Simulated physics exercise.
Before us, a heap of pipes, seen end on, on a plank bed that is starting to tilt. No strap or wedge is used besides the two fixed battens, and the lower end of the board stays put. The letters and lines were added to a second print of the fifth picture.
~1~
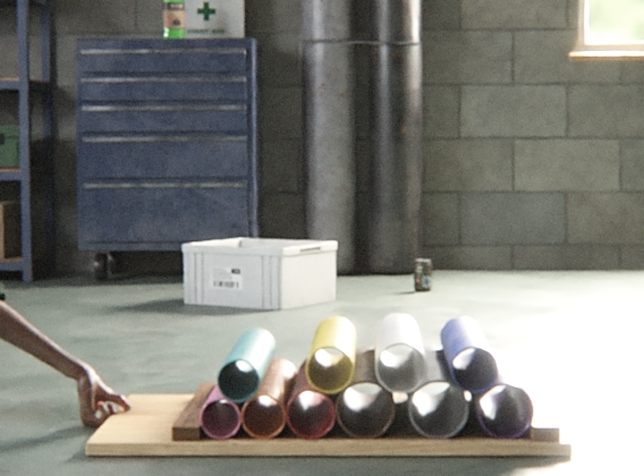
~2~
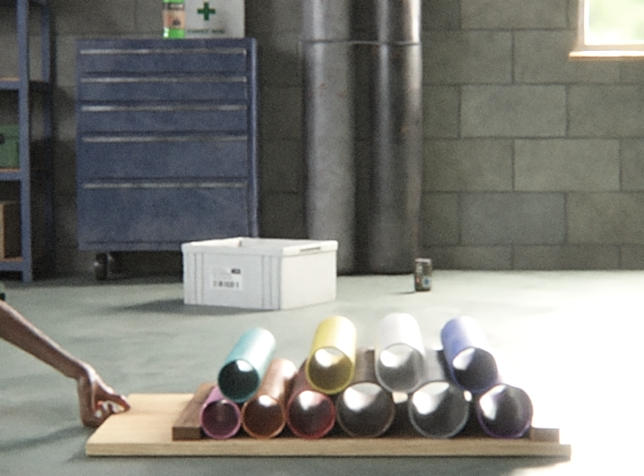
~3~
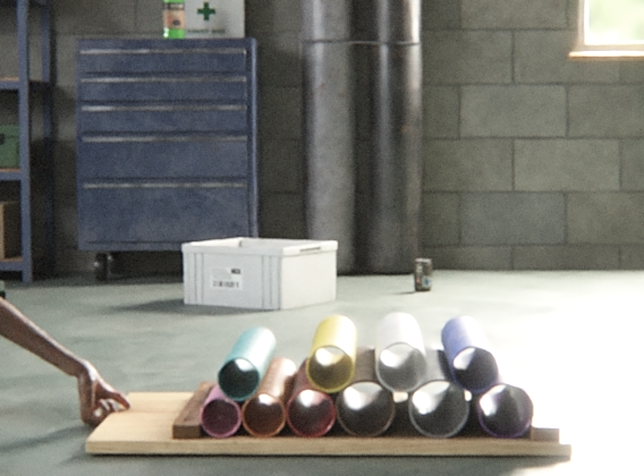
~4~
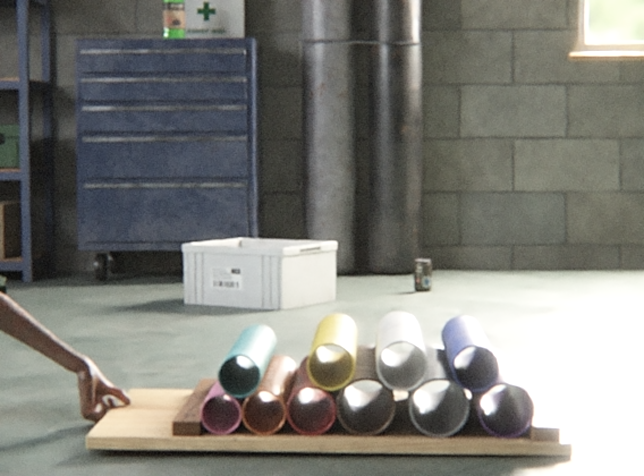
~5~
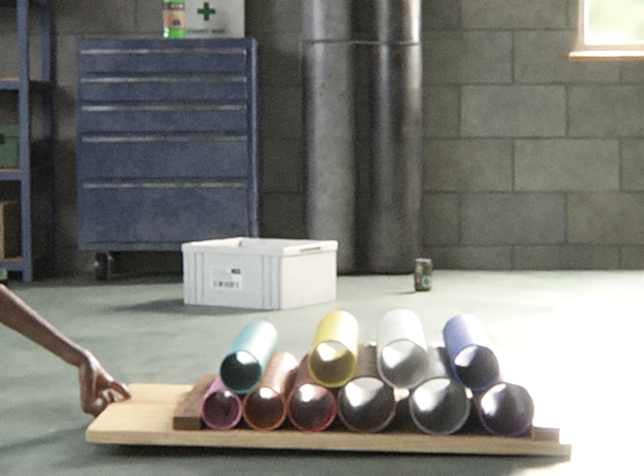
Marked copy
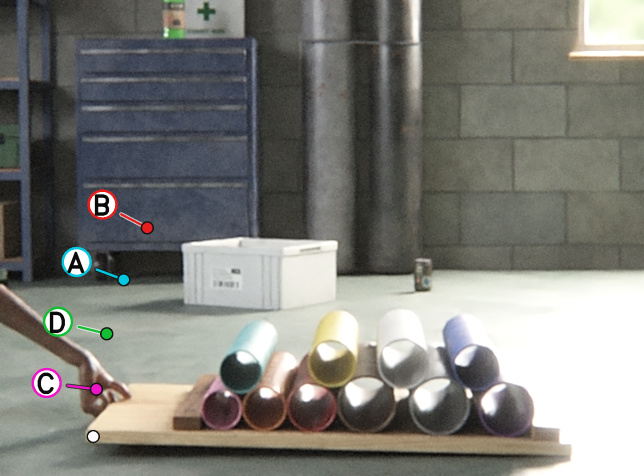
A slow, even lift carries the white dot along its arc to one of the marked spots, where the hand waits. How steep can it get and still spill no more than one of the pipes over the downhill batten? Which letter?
Mark B is as high as it can go.
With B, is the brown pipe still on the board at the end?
Yes, with B.
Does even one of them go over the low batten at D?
At D: No.
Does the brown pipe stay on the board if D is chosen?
Yes, with D.
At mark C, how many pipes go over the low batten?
The count is none.
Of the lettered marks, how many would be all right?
Four of them.
On the marked copy, A at (124, 280); B at (147, 228); C at (97, 390); D at (107, 334); the white dot at (93, 437).
Taking B. A third of the way, board at 16°.
Two thirds of the way, board at 28°.
When it is over, board at 28°, none over the low batten.
As for the rest, A none over the low batten; C none over the low batten; D none over the low batten.
